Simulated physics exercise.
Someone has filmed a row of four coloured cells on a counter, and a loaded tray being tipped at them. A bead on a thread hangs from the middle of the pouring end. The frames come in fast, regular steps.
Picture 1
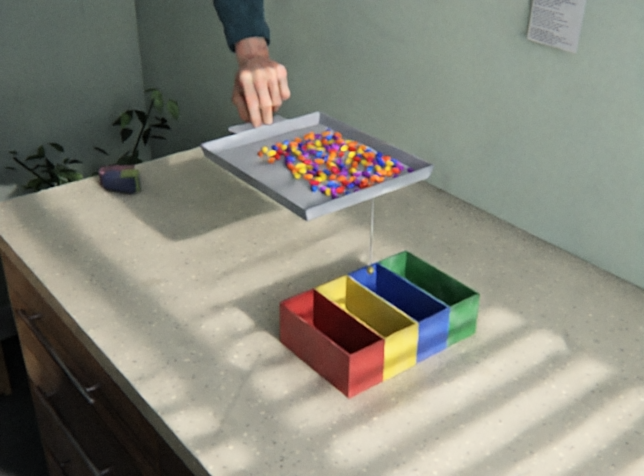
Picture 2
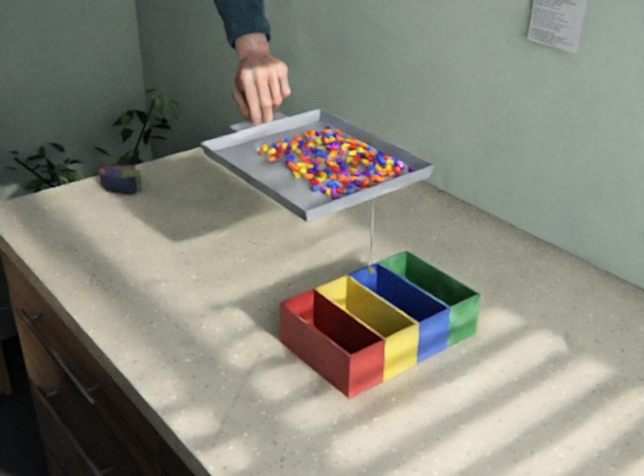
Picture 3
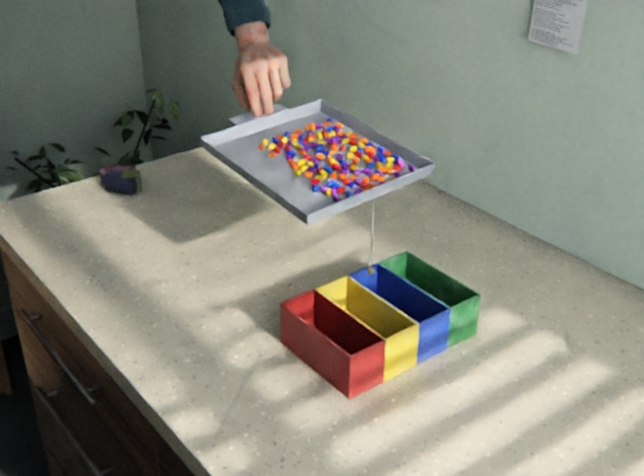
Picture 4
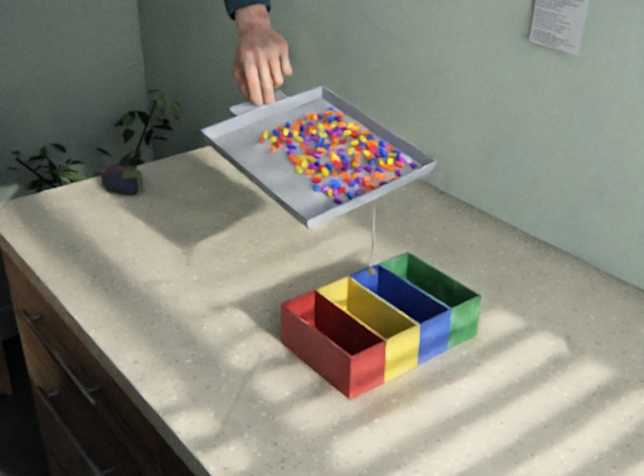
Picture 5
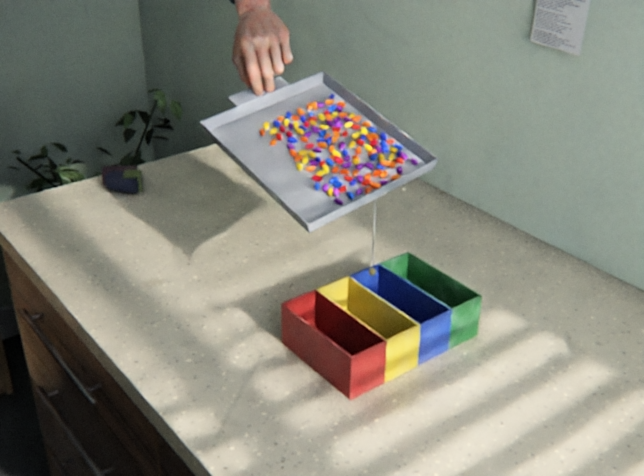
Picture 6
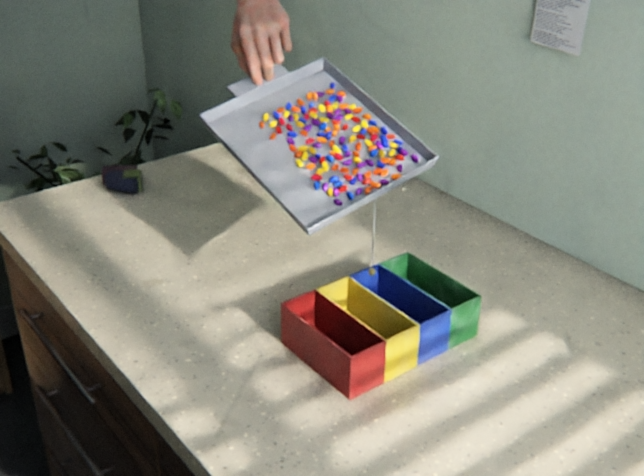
The video shows a hand raising the back of a grey tray of colourful jelly beans above red, yellow, blue and green compartments on a counter, tilting it gradually steeper, its front left corner lowest, while the beans barely shift.
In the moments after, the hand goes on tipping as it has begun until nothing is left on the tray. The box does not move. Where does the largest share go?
It favours the red compartment.
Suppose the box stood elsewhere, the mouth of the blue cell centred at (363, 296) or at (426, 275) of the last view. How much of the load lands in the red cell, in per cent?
The first gives 10 %, the second 30 %.
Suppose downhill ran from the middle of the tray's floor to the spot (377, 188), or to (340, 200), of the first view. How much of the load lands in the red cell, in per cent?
About 0 and 50 per cent.
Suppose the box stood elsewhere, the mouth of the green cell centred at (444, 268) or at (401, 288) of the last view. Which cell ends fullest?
In turn: That red cell; that yellow cell.
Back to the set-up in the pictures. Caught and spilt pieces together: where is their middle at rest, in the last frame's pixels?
Near (322, 342).
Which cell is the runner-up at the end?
Next in line is yellow.
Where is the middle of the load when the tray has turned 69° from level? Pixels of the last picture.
Close to (331, 196).
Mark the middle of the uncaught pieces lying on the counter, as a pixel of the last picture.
Roughly at (288, 317).
Shortly afterwards, tray tipped steeply; all but a few on the tray; only a few in the red cell; only a few falling or outside the box.
Next, tray tipped past a quarter turn; near half on the tray; near a quarter in the red cell; only a few in the yellow cell; near a quarter falling or outside the box.
Some moments later, tray tipped past a quarter turn; near half in the red cell; near a quarter in the yellow cell; near a quarter falling or outside the box.
In the end, tray tipped past a quarter turn; near half in the red cell; near a quarter in the yellow cell; none at all in the blue cell; none at all in the green cell; near a quarter outside the box.
